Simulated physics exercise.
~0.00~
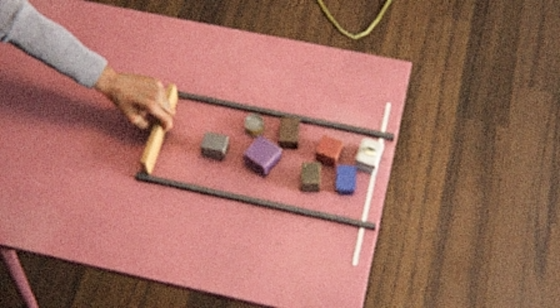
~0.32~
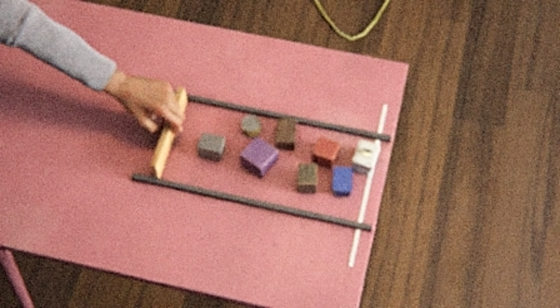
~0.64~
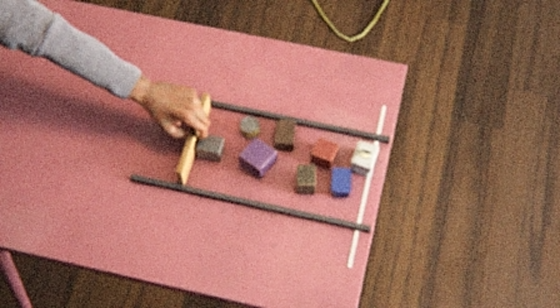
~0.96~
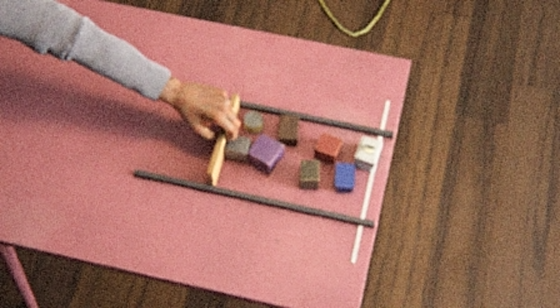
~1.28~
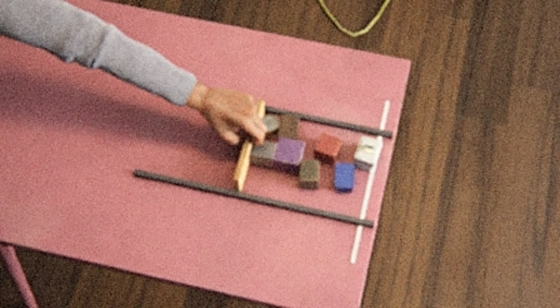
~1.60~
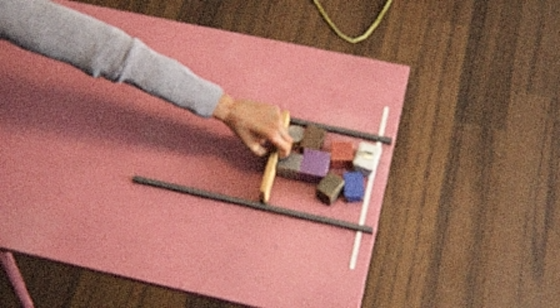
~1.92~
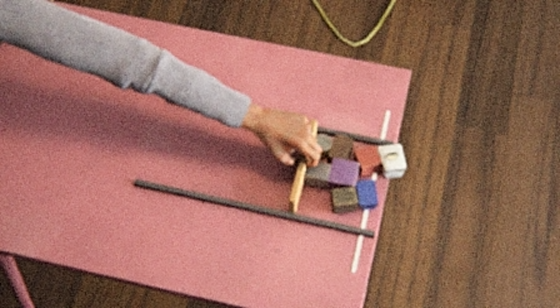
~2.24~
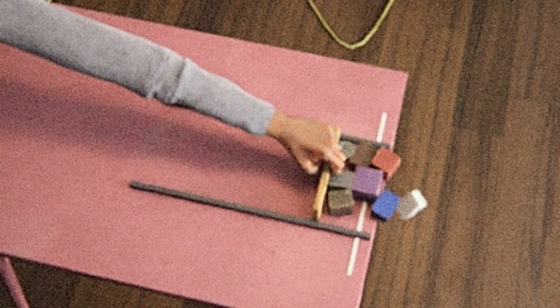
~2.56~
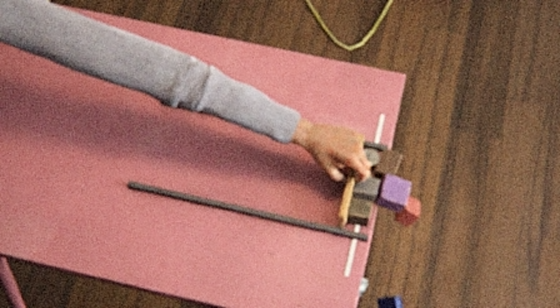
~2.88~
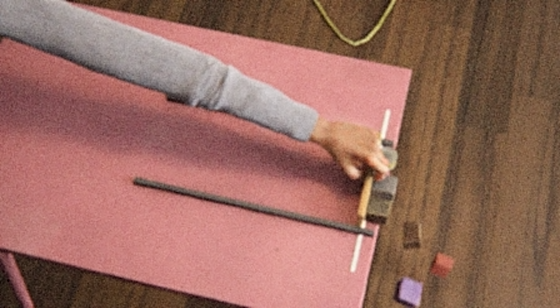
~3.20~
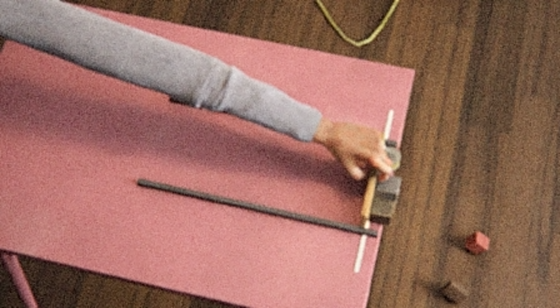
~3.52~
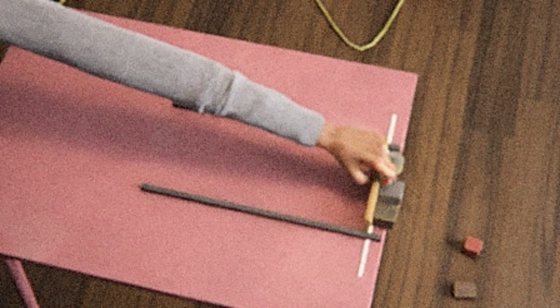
A hand slid a wooden board across a pink table, sweeping small coloured blocks toward the right edge until the white, blue, red, purple and brown ones dropped to the floor, then stopped at the white tape with some greyish blocks still at the edge.
